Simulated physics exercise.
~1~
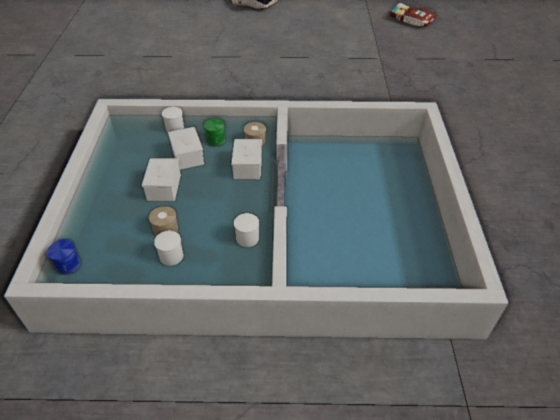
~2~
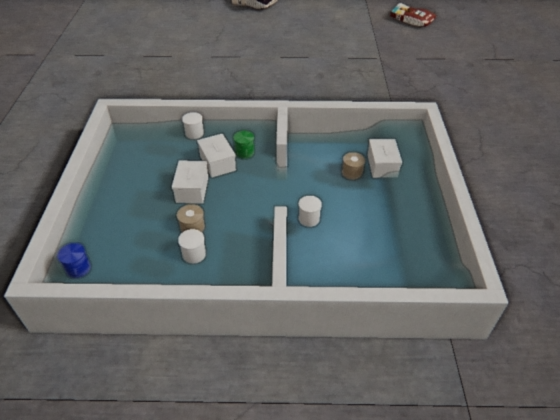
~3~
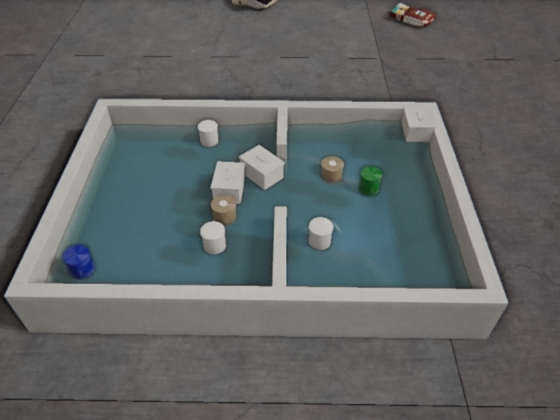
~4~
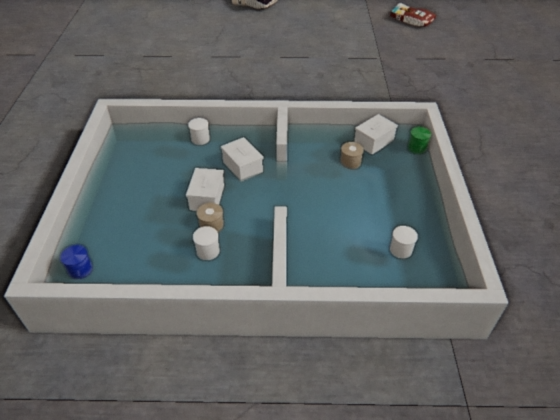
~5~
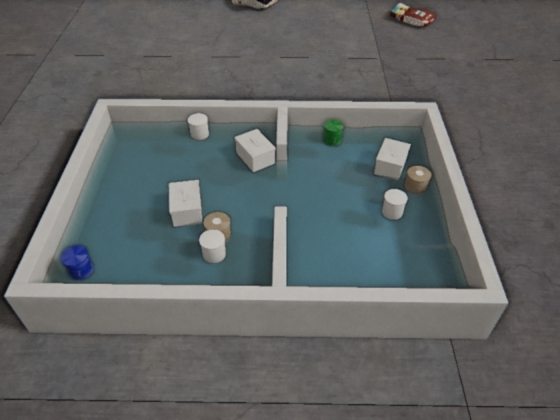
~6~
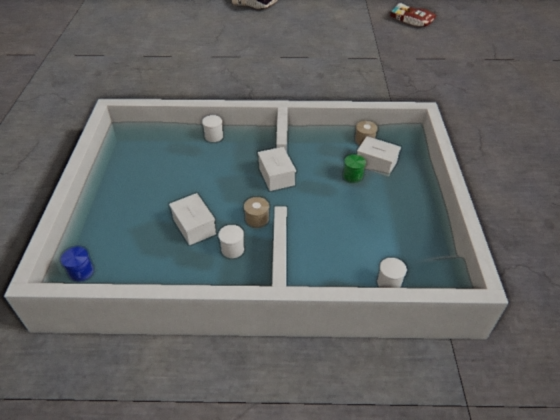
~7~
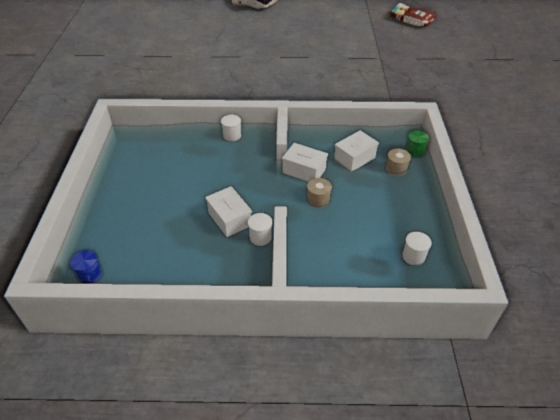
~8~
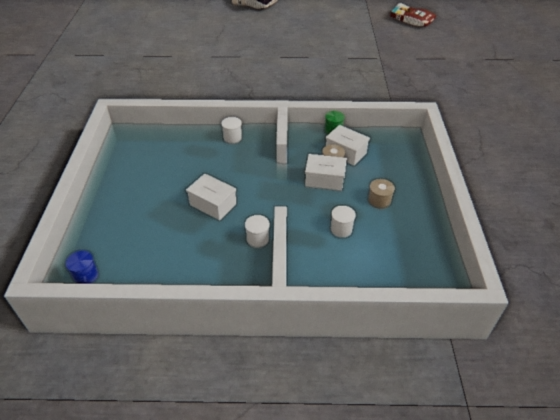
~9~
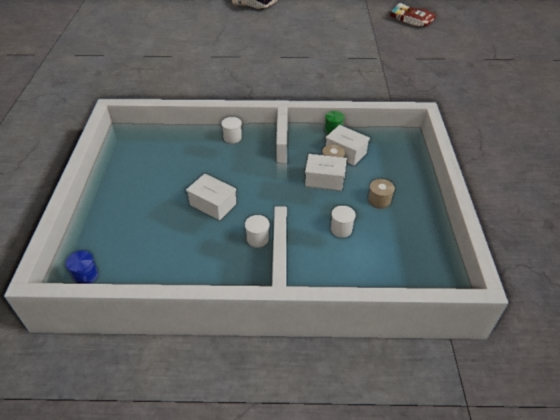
In this clip, white blocks and small white, tan, green and blue containers float in a two-part tank of water, several drifting right through a gap in the dividing wall. The green one crosses and ends near the right part's back wall, while the blue stays in the left front corner.
